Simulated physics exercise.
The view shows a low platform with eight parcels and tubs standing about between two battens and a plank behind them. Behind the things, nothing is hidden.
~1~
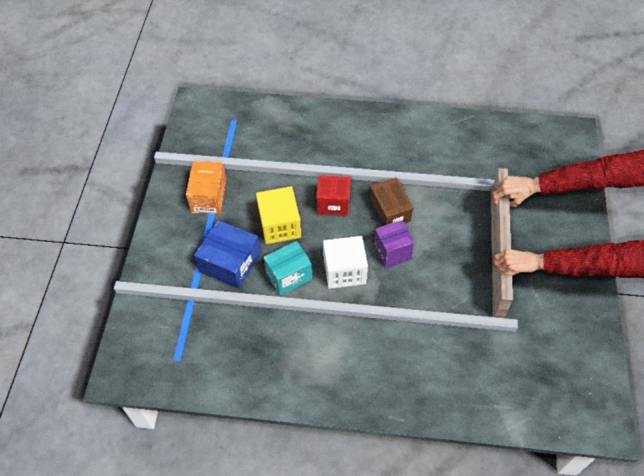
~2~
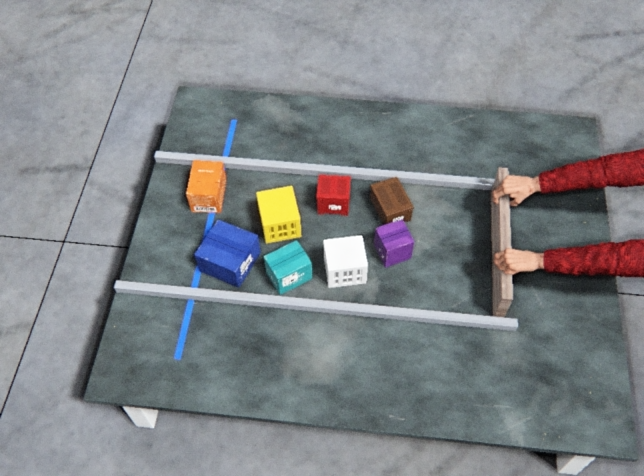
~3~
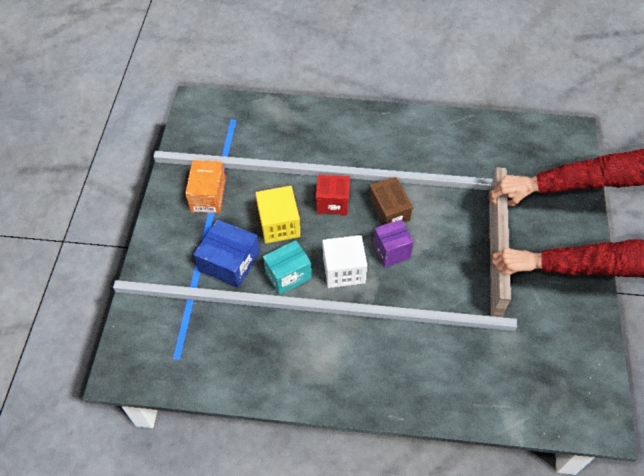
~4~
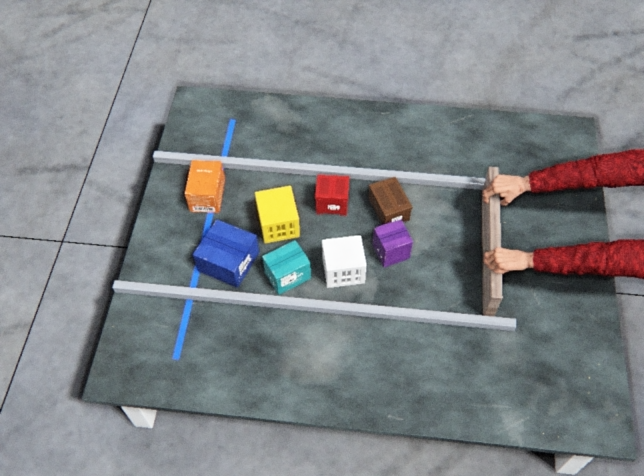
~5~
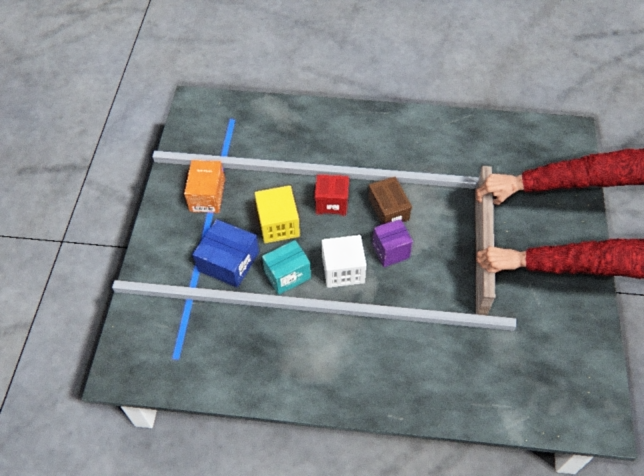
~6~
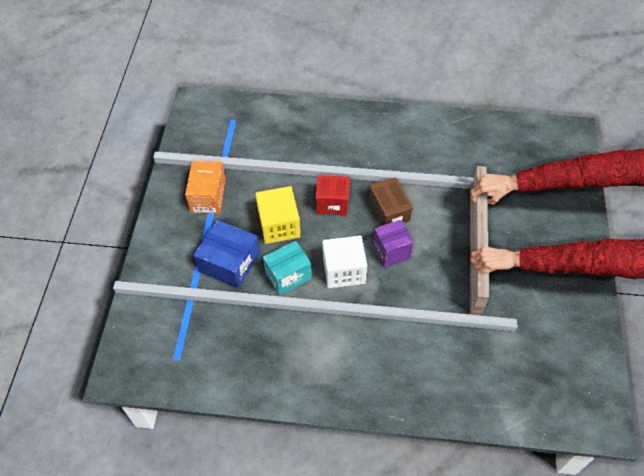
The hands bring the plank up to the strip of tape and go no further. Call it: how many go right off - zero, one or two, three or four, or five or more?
One or two go off.
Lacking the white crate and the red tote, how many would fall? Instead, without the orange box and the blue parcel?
Result: 0 in the first case, with 0 in the second.
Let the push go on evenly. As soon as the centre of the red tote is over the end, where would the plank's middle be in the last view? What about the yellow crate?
First one: Around (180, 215). Other one: Around (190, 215).
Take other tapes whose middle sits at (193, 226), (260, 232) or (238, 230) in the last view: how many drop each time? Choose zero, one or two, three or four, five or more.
Taking them in turn, one or two; zero; none at all.
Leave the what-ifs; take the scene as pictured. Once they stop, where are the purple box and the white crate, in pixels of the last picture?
Around (194, 211) and around (176, 242).
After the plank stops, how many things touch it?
All in all, 3.
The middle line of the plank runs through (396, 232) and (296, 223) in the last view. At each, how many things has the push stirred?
At the first spot 2, then 7.
Soon after, none off yet; orange box at rest near (206, 187); blue parcel at rest near (227, 254); yellow crate at rest near (278, 215).
Then, none off yet; orange box at rest near (206, 187); blue parcel moved a little near (205, 244); yellow crate moved about its own width near (242, 219).
By the end, the number that fall off is one or two; fallen, blue parcel and orange box.
